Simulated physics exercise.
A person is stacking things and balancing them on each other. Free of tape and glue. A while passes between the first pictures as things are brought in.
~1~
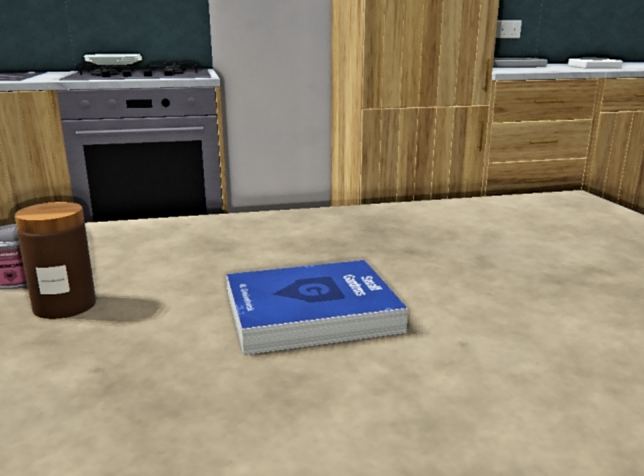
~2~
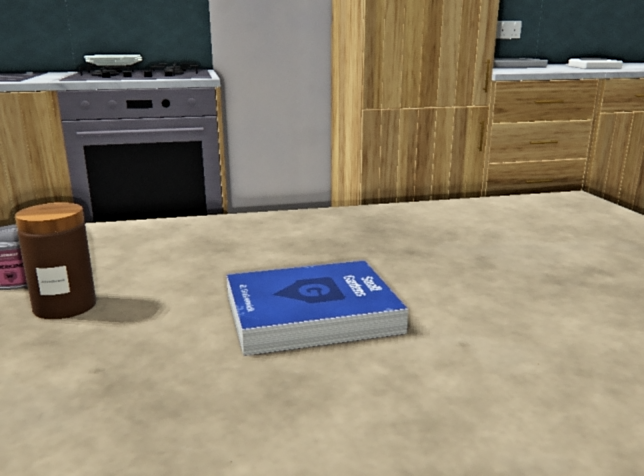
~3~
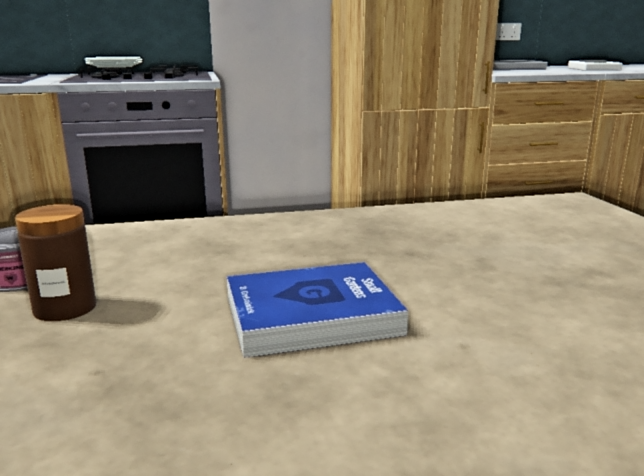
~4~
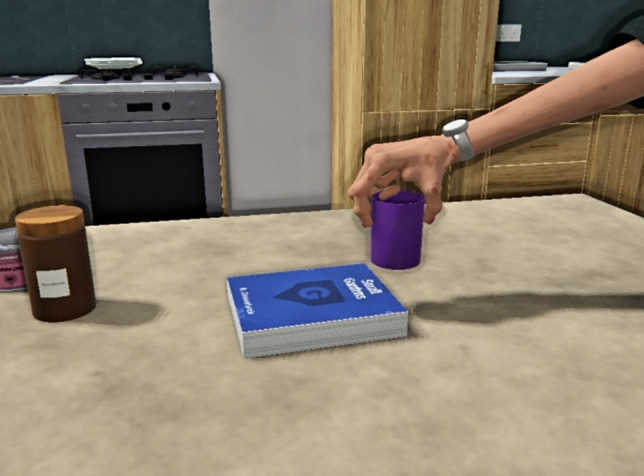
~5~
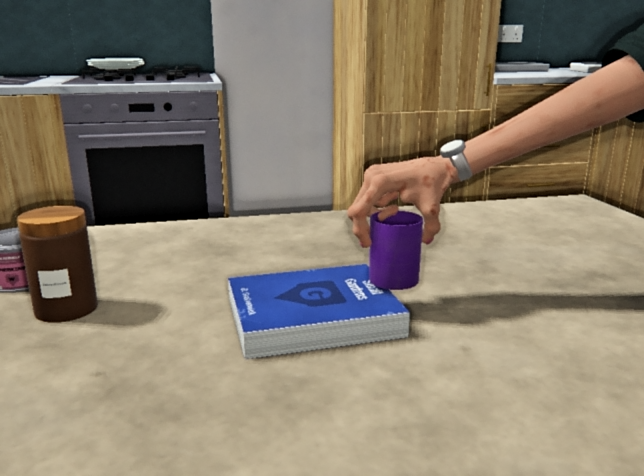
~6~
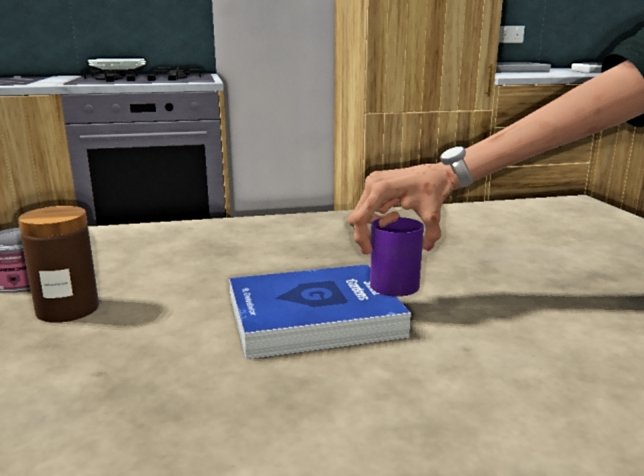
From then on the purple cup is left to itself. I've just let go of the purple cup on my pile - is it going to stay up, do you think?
No: It ends up unbalanced.
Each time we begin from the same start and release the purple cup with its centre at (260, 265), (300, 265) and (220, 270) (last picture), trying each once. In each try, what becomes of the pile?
Lab note - case 1: No collapse; case 2: No collapse; case 3: Collapse.
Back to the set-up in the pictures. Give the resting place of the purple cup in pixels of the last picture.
At about (445, 286).
Then, 0.30 s later than the last frame, purple cup now fallen.
Then, 0.40 s later than the last frame, nothing new.
Then, 1.90 s later than the last frame, purple cup resting near (443, 283).
When it is over, fallen, purple cup; the other 3 as before. End places, in pixels of the last picture, purple cup near (445, 286). The pile loses its balance.
